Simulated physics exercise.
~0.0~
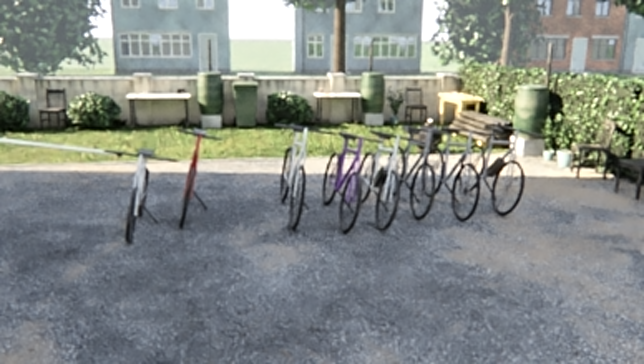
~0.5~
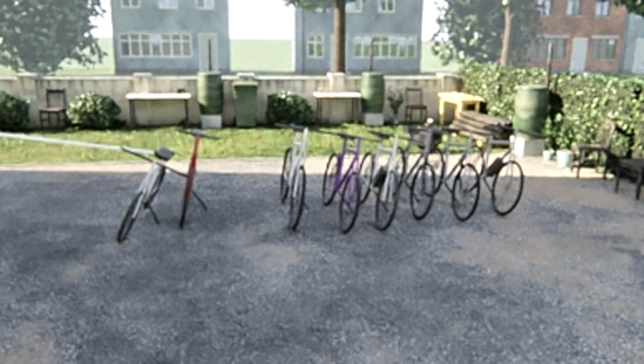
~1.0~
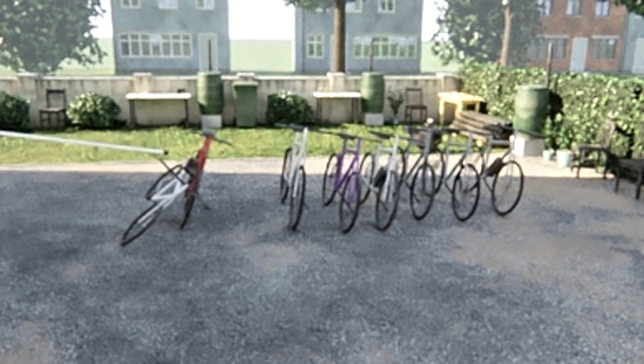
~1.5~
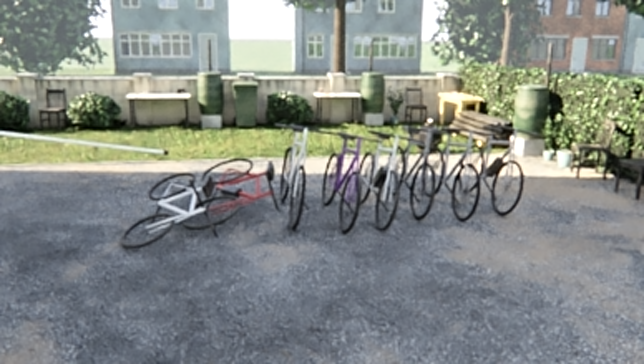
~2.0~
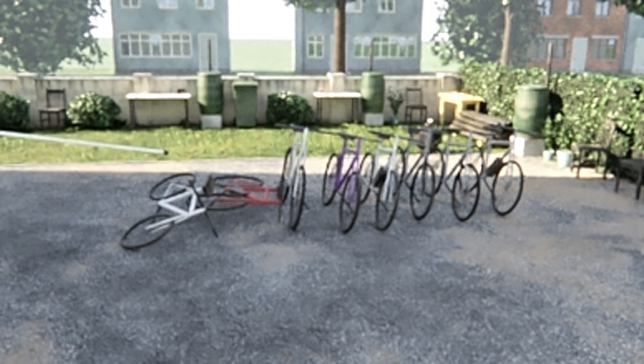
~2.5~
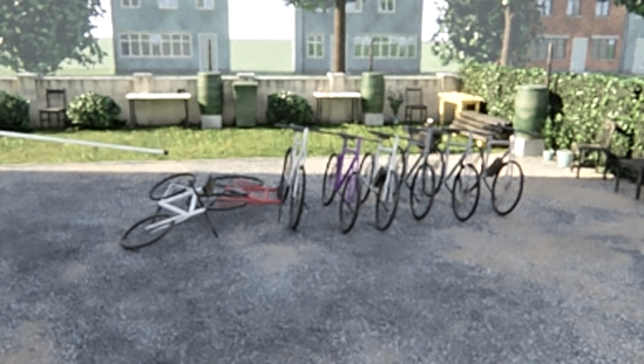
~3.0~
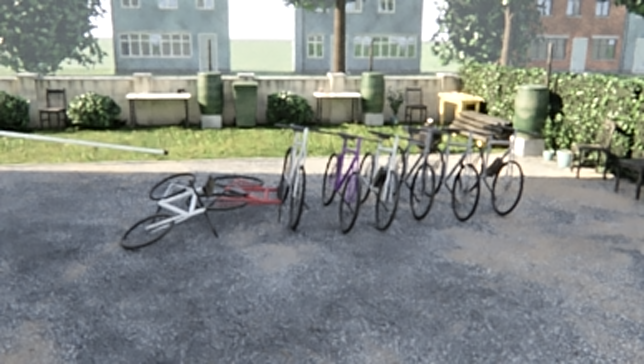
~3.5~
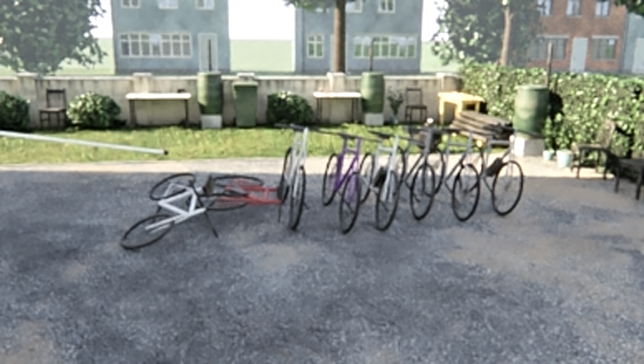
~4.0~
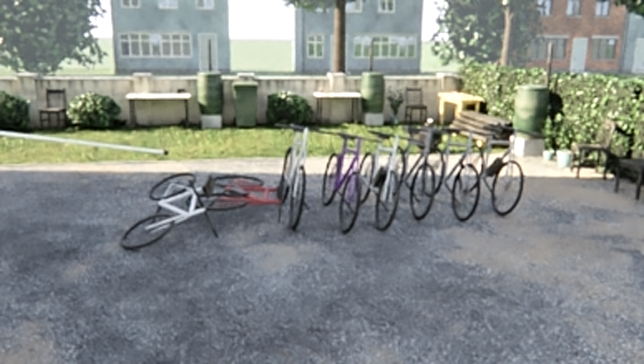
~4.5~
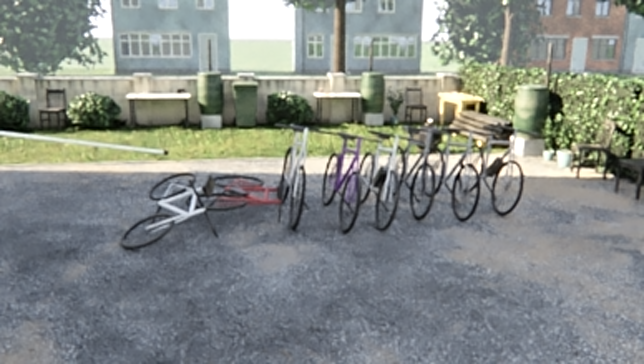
A pole tips the white bicycle into the red one, and both fall, leaving the rest standing.
